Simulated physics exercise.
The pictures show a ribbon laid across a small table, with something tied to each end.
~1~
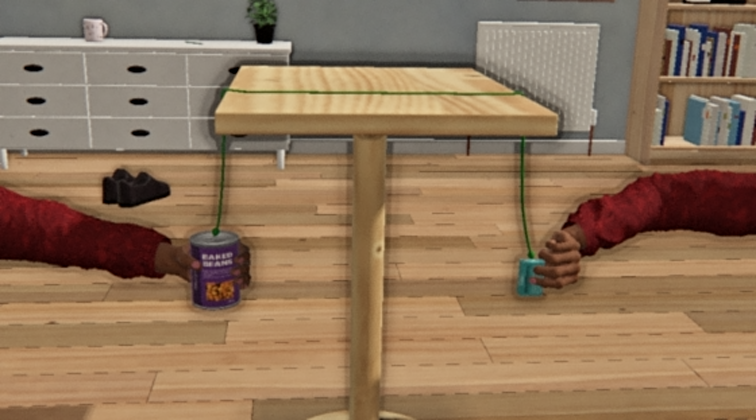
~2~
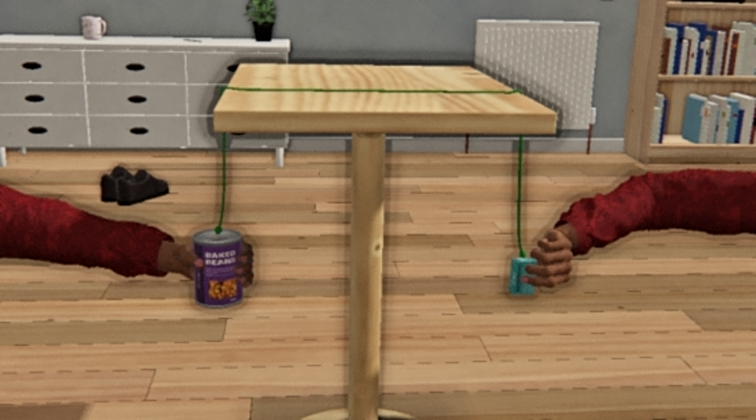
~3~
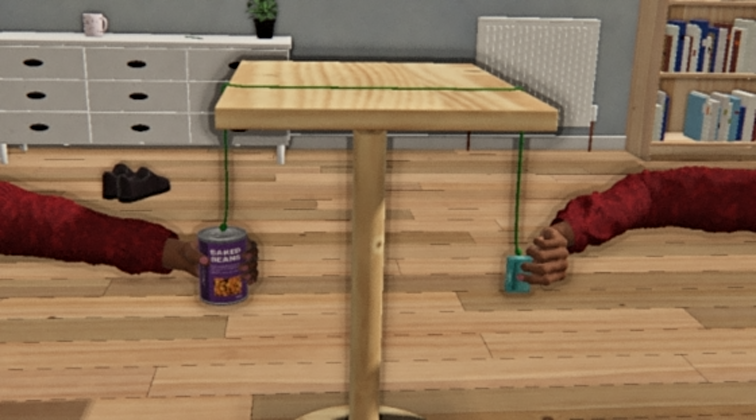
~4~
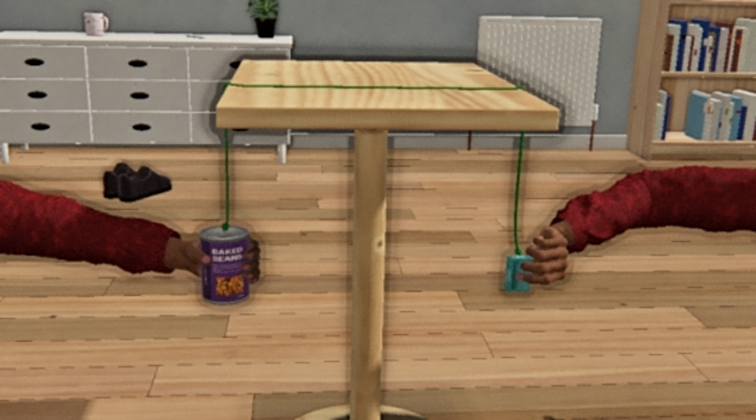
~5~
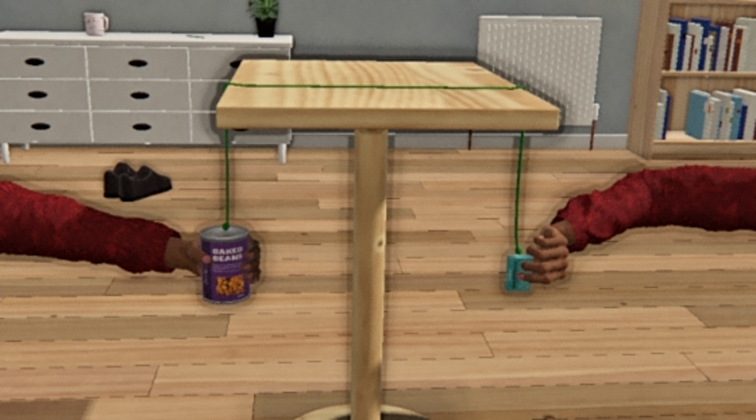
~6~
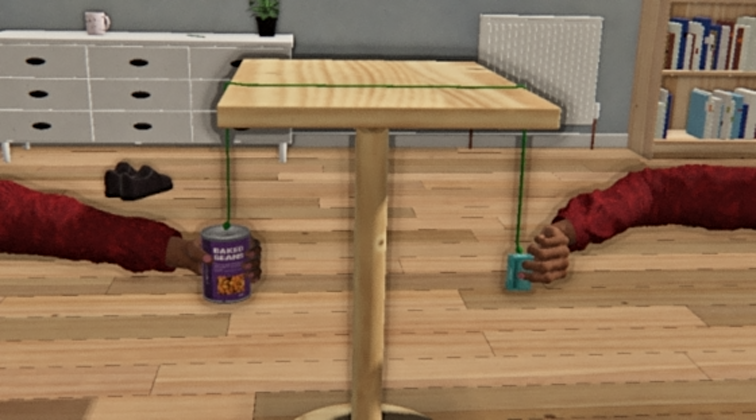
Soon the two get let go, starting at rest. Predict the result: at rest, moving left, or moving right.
It moves left.
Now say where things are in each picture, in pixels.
The first frame shows left tin (215, 270); right matchbox (531, 278); ribbon over the top (392, 93).
The second frame shows left tin (218, 268); right matchbox (523, 276).
The third frame shows left tin (223, 265); right matchbox (518, 274).
The fourth frame shows left tin (225, 264); right matchbox (518, 274).
The fifth frame shows left tin (226, 264); right matchbox (518, 273).
The sixth frame shows left tin (226, 263); right matchbox (519, 272); ribbon over the top (394, 87).
Then, 0.32 s after the last picture, left tin lower near (232, 410); right matchbox higher near (547, 107).
Then, 0.60 s after the last picture, left tin down on the floor; right matchbox higher.
Then, 0.90 s after the last picture, left tin down on the floor; right matchbox down on the floor.
At rest, left tin down on the floor; right matchbox down on the floor. The ribbon goes down on the left.
